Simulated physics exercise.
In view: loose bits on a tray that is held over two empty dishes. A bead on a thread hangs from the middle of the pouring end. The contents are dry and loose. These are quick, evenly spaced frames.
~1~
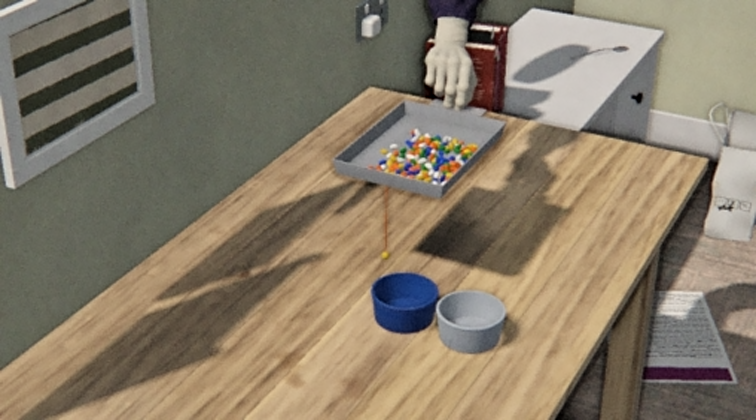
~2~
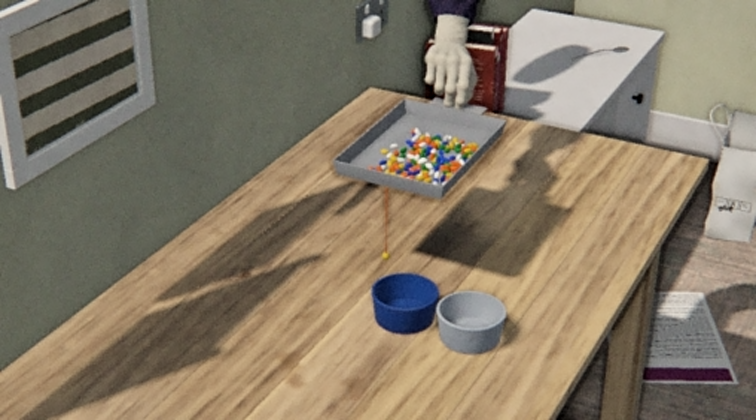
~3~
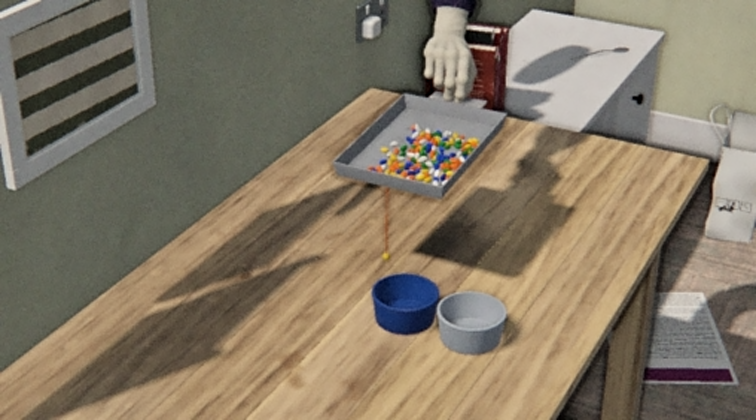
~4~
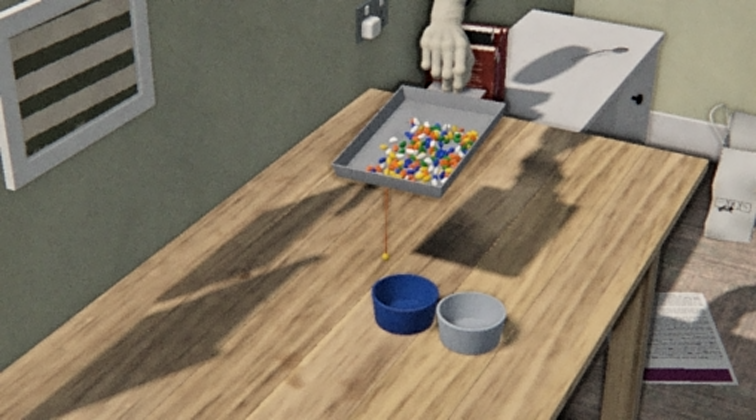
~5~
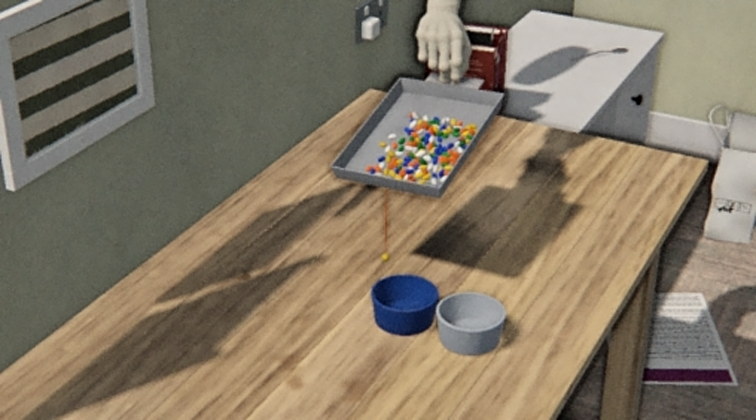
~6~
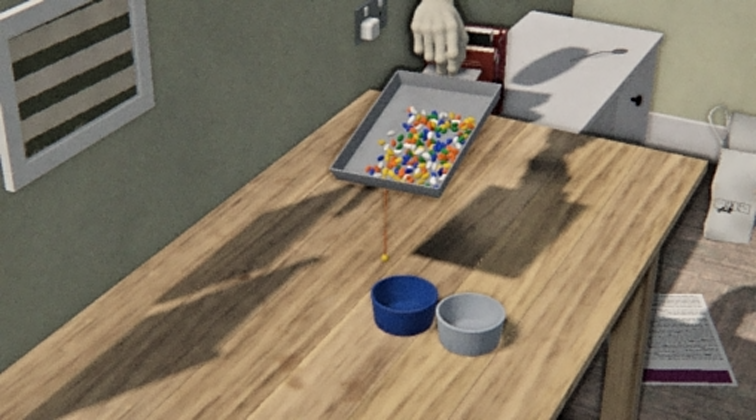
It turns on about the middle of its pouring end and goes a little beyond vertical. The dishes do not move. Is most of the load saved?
Caught overall: Less than half.
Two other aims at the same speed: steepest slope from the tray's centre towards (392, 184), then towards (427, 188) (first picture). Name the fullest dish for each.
The first try: The dish on the left. The second: Left.
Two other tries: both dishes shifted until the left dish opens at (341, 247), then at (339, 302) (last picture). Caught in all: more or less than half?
At the first place below a half, at the second under half.
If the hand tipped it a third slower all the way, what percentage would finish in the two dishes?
Near 10 %.
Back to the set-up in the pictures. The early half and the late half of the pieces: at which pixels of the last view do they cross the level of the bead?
The first part at (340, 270); the rest at (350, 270).
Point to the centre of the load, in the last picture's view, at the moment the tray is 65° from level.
At about (387, 157).
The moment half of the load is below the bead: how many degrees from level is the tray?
Around 115° of tilt.
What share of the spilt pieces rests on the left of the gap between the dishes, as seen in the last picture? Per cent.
About 100 per cent.
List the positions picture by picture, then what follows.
The first frame shows corners of the pouring end near (337, 159) and (441, 184), level; middle of the load near (424, 161), jelly beans; left dish near (390, 317); right dish near (457, 337); bead on its thread near (386, 255).
The second frame shows corners of the pouring end near (337, 160) and (441, 185), level; middle of the load near (424, 161).
The third frame shows corners of the pouring end near (337, 161) and (441, 185), tipped barely, lowest at the left corner; middle of the load near (424, 159).
The fourth frame shows corners of the pouring end near (336, 163) and (439, 185), tipped a little, lowest at the left corner; middle of the load near (423, 155).
The fifth frame shows corners of the pouring end near (335, 165) and (438, 185), tipped a little, lowest at the left corner; middle of the load near (422, 152).
The sixth frame shows corners of the pouring end near (334, 167) and (437, 186), tipped clearly, lowest at the left corner; middle of the load near (421, 149); left dish near (390, 320); right dish near (457, 340).
Shortly afterwards, tray tipped steeply; the whole lot on the tray.
Next, tray tipped past a quarter turn; the bulk on the tray; only a few outside both; a little in the air.
Some moments later, tray tipped past a quarter turn; a little in the left dish; the bulk outside both.
In the end, tray tipped past a quarter turn; none at all in the right dish; a little in the left dish; the bulk outside both.
